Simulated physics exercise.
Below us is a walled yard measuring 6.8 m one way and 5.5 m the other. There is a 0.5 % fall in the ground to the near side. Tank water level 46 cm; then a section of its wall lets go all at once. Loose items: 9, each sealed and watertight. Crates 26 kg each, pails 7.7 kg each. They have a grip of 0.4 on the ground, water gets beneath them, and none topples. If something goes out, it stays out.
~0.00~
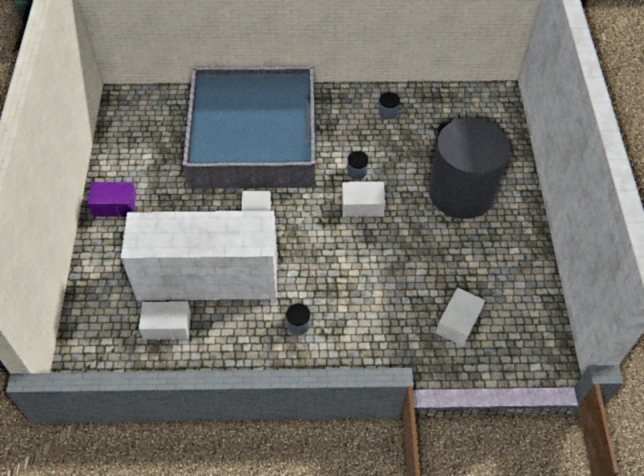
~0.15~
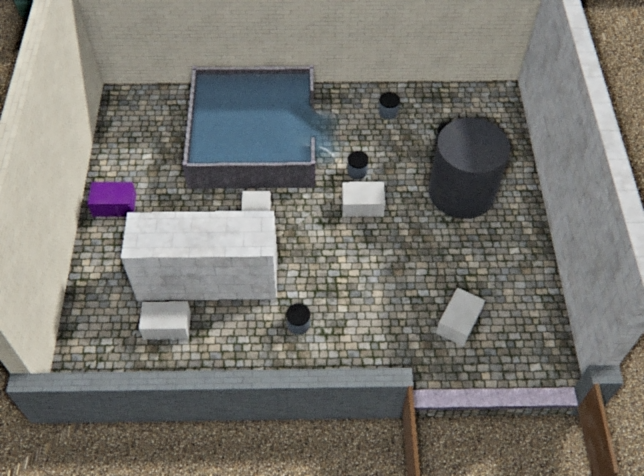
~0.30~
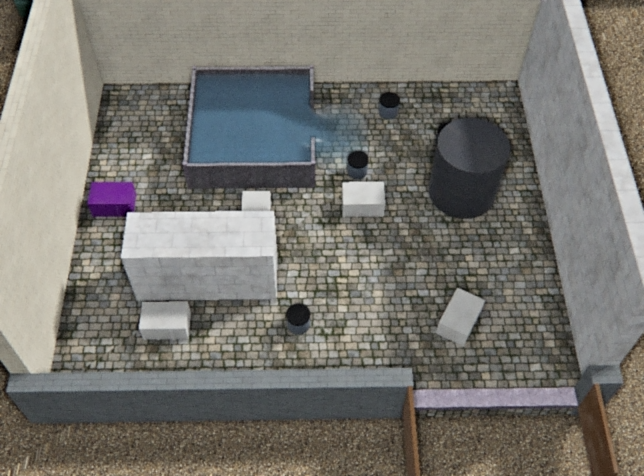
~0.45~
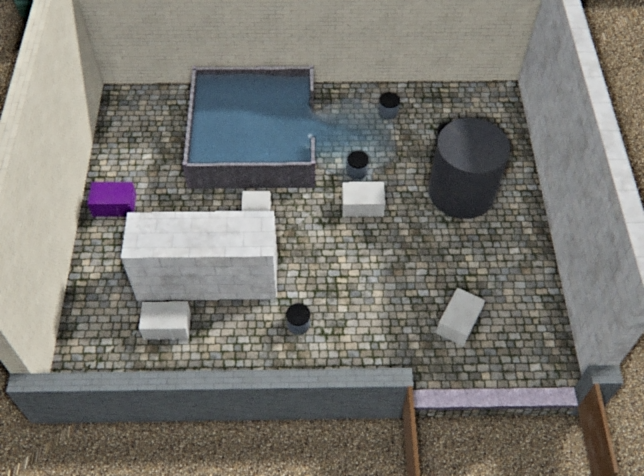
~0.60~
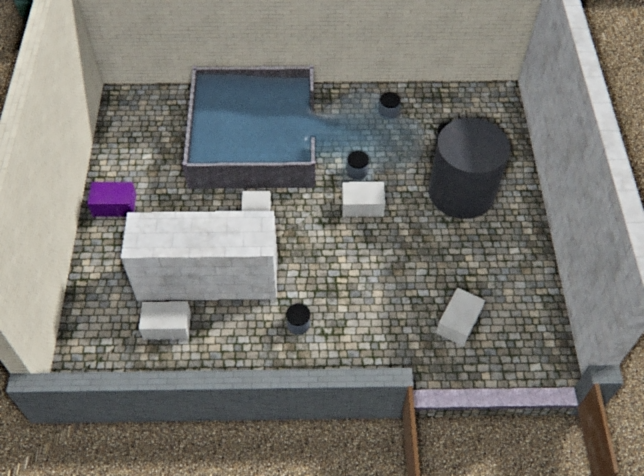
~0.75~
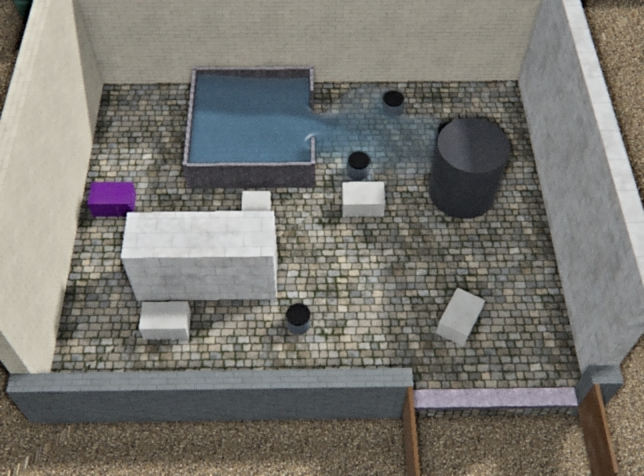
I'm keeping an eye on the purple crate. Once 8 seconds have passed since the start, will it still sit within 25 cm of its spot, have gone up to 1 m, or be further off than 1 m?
The way I see it, it stays in its spot.
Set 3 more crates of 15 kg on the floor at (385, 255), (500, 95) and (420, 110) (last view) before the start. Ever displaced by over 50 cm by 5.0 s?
In sequence: Stays within; goes beyond; goes beyond.
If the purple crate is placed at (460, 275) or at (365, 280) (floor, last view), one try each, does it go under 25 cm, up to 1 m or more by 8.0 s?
I'd say it does not really move on the first try and it does not really move on the second.
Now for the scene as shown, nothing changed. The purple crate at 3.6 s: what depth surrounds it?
Roughly 0 cm at that moment.
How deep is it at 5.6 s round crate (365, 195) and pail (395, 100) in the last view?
First about 3 cm, second about 12 cm.
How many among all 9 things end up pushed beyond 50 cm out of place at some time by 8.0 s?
That adds up to 3.
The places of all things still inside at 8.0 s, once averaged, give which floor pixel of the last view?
The centre is close to (334, 250).
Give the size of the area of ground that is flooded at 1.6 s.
About 11.0 m2.
After 1.6 s the purple crate is near (110, 193), 0.0 m from its start, aground; 0 of 9 are out; 0 afloat.
After 3.6 s the purple crate is near (110, 193), 0.0 m from its start, aground; 0 of 9 are out; 1 afloat.
After 5.6 s the purple crate is near (110, 193), 0.0 m from its start, aground; 0 of 9 are out; 1 afloat.
After 8.0 s the purple crate is near (110, 193), 0.0 m from its start, aground; 0 of 9 are out; 1 afloat.
